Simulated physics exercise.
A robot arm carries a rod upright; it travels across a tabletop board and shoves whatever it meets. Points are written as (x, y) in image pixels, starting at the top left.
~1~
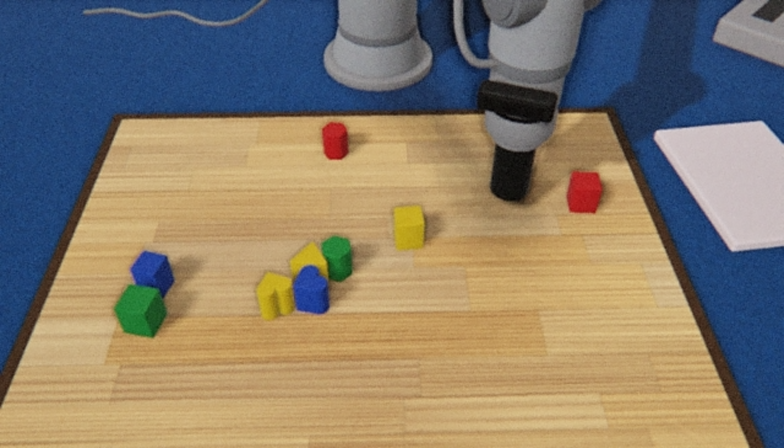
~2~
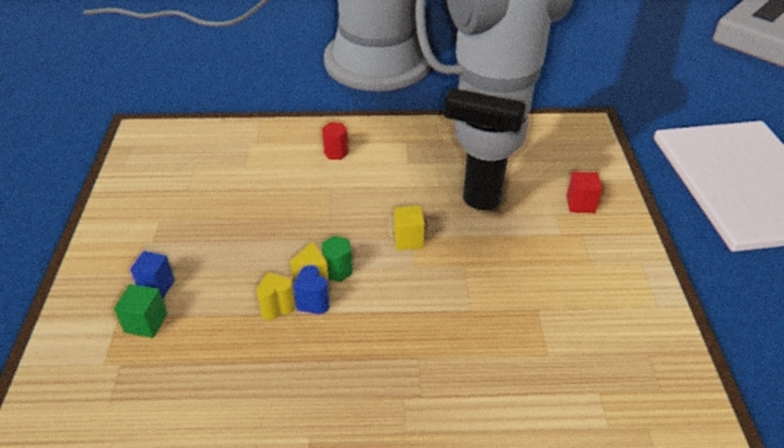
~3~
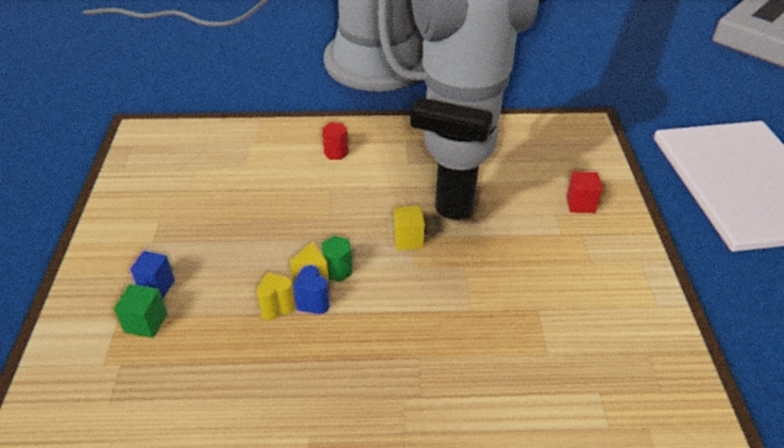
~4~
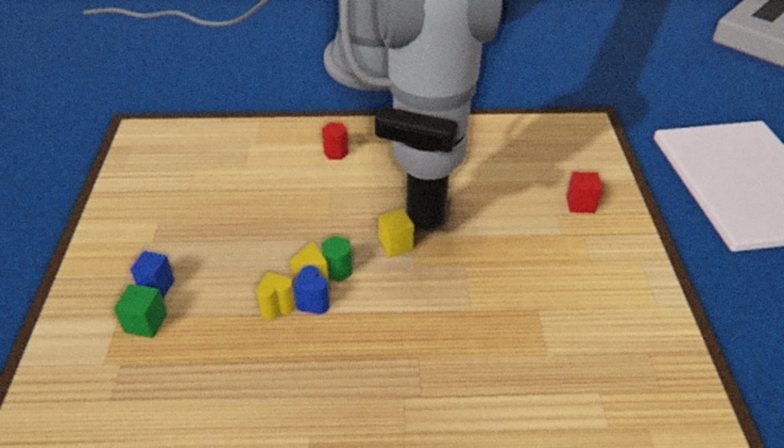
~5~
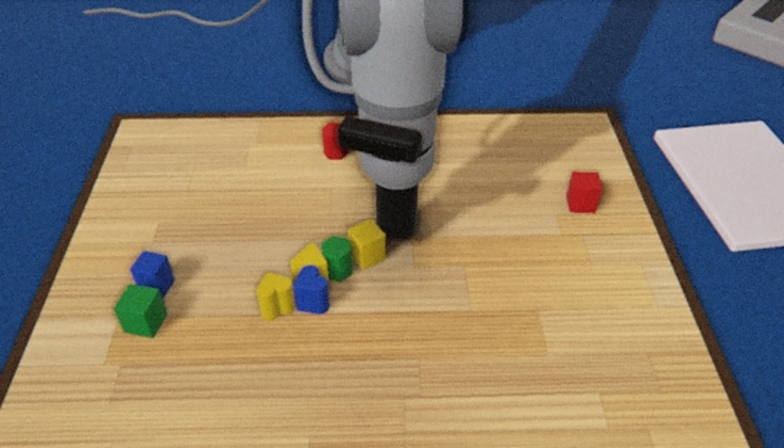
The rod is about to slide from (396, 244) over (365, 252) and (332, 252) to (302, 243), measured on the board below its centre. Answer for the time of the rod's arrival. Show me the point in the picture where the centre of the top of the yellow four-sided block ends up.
Expect it around (278, 243).
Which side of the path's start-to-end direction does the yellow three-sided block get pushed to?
It moves over to the left.
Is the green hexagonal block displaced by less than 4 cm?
In short: No.
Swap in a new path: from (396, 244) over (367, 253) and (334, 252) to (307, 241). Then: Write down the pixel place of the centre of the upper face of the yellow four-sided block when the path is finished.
It comes to (285, 241).
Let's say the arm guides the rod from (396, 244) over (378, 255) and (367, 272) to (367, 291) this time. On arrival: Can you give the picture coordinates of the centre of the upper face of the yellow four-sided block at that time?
My prediction: (329, 257).
The first path, step by step. One third of the way, rod at (364, 233); yellow three-sided block at (285, 262); blue heart block at (306, 283), turned 30° anticlockwise; green hexagonal block at (311, 255), turned 20° anticlockwise; yellow four-sided block at (333, 240).
Two thirds of the way, rod at (330, 233); yellow three-sided block at (257, 270); blue heart block at (305, 284), turned 35° anticlockwise; green hexagonal block at (285, 263), turned 40° anticlockwise; yellow four-sided block at (300, 243), turned 20° anticlockwise.
At the end, rod at (300, 225); yellow three-sided block at (250, 271); blue heart block at (305, 284), turned 35° anticlockwise; green hexagonal block at (279, 265), turned 65° anticlockwise; yellow four-sided block at (278, 243), turned 60° anticlockwise.
